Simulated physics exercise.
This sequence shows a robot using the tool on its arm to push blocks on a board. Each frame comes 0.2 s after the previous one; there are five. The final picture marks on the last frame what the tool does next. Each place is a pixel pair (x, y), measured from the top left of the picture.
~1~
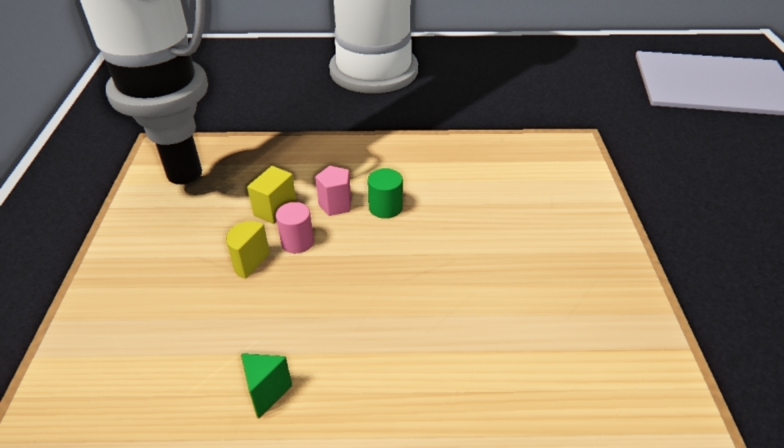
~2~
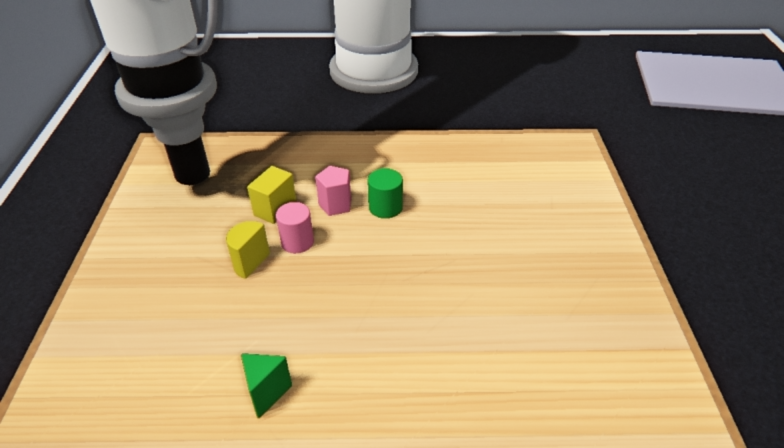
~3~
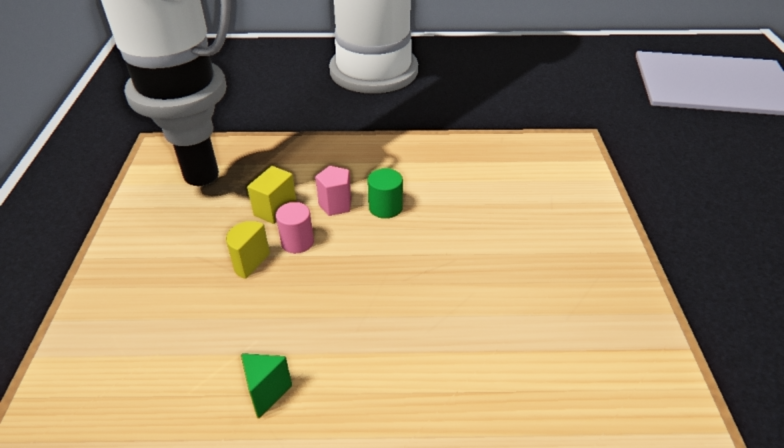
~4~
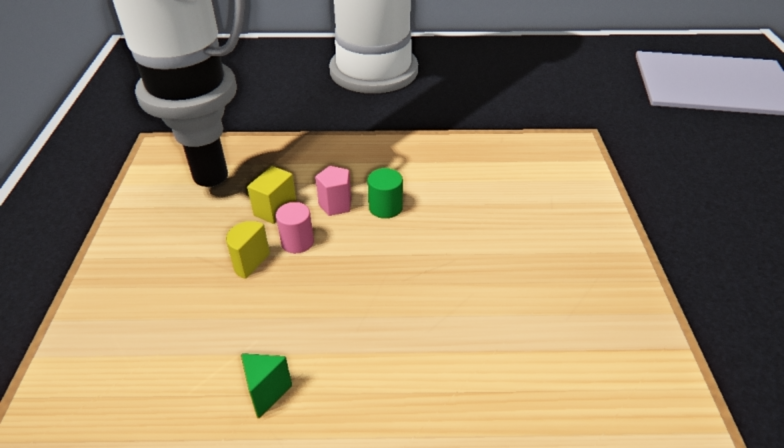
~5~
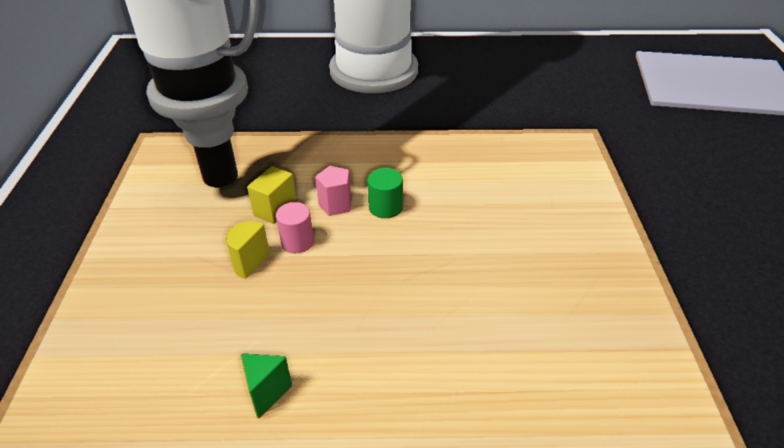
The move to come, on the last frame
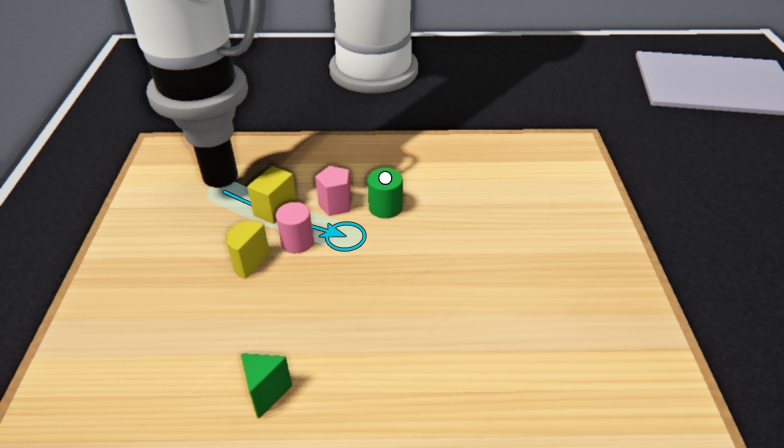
A robot arm moves slightly right above the board while the colored blocks stay still.
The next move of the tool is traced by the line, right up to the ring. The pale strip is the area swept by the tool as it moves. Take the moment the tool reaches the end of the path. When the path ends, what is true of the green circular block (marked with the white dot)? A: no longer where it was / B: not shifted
A - no longer where it was.
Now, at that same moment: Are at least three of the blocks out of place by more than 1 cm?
Yes, that is how it ends up.
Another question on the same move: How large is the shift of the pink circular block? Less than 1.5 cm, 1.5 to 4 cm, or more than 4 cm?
I reckon it covers between 1.5 and 4 cm.
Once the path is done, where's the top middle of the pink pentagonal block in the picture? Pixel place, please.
My best guess is (367, 169).
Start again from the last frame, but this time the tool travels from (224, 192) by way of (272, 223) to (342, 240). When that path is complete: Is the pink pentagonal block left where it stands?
Final answer: No.
Drawn move, from (224, 192) via (260, 208) and (301, 223), ending at (346, 236); the dot is on the green circular block.
The first path, step by step. One third of the way, tool (258, 194); yellow oblong (286, 183), turned 20° anticlockwise.
Two thirds of the way, tool (300, 209); yellow oblong (334, 188), turned 65° anticlockwise; pink circular block (298, 218); pink pentagonal block (354, 173).
At the end, tool (345, 222); yellow oblong (363, 188), turned 95° anticlockwise; pink circular block (311, 226); pink pentagonal block (367, 169), turned 30° anticlockwise; green circular block (402, 174).
